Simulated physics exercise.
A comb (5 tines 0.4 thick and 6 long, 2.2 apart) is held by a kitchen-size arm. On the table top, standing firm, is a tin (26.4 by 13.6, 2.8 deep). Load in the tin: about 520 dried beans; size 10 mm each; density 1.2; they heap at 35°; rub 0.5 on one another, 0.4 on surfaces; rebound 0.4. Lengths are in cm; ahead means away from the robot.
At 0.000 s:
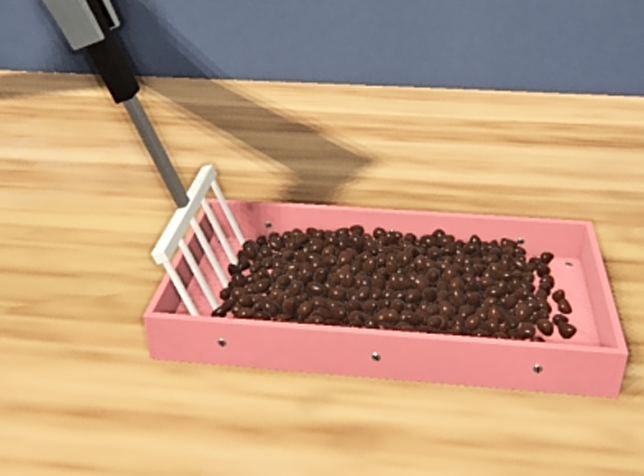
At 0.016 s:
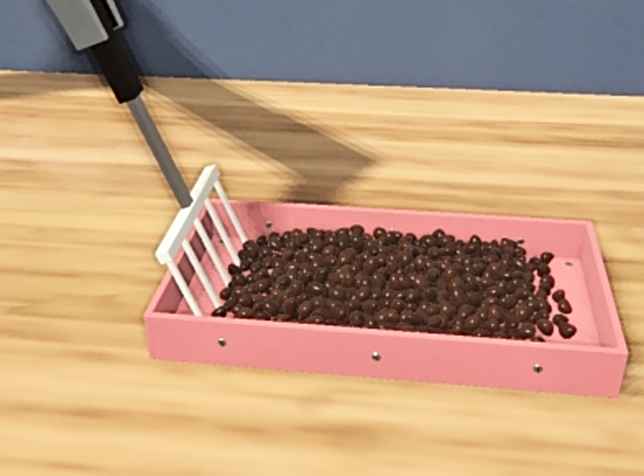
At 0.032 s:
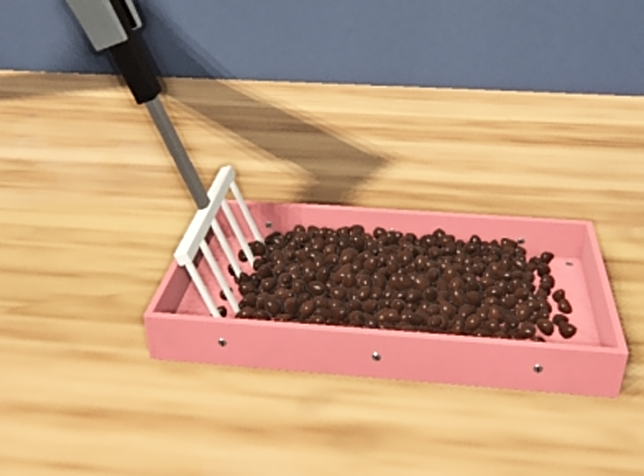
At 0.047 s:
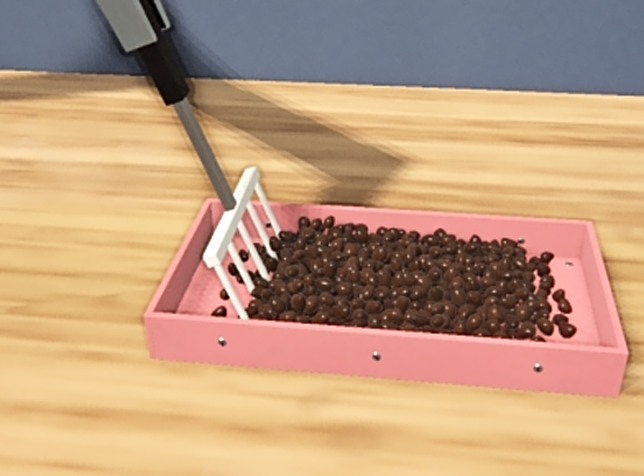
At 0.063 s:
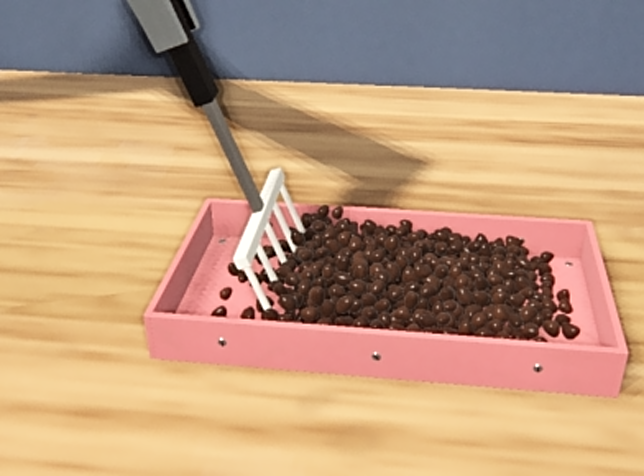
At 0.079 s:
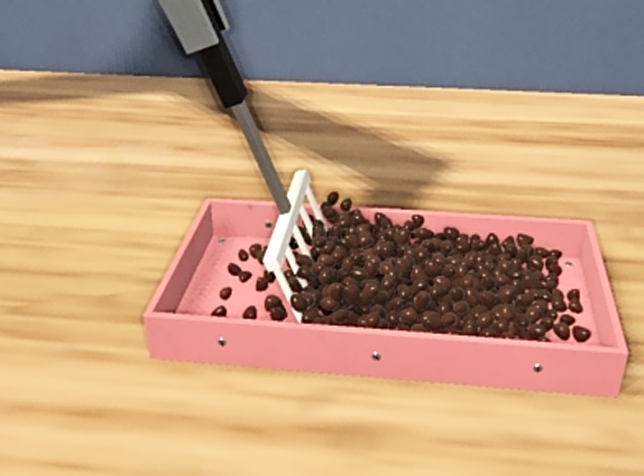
White rake on a robotic arm pushing dark brown beans rightward through a pink tray, leaving a few scattered behind its tines.
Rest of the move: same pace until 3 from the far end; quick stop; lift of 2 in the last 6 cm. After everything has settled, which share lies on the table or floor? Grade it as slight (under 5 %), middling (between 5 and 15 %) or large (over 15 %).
Grade: Large.
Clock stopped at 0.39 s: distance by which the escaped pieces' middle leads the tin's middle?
Roughly 24 cm.
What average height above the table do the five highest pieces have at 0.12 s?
They are roughly 7 cm above the table.
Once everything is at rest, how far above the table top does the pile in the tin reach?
Around 4.0 cm above the table.
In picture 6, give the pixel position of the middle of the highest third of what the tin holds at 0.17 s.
Near (484, 264).
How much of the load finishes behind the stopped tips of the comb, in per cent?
Behind the stopped tips: Around 45 per cent.
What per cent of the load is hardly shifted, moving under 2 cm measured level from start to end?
Around 5 in a hundred, roughly.
By 0.12 s, sloping 69°, highest piece 7 above the table; 521 in the tin, 2 in flight or on the tool.
By 0.17 s, sloping 69°, highest piece 8 above the table; 514 in the tin, 1 on the table or floor, 8 in flight or on the tool.
By 0.39 s, sloping 69°, highest piece 13 above the table; 341 in the tin, 179 on the table or floor, 3 in flight or on the tool.
By 1.09 s, sloping 69°, highest piece 4 above the table; 341 in the tin, 182 on the table or floor.
Final count, 341 in the tin, 182 on the table or floor. That is 35 % on the table or floor.
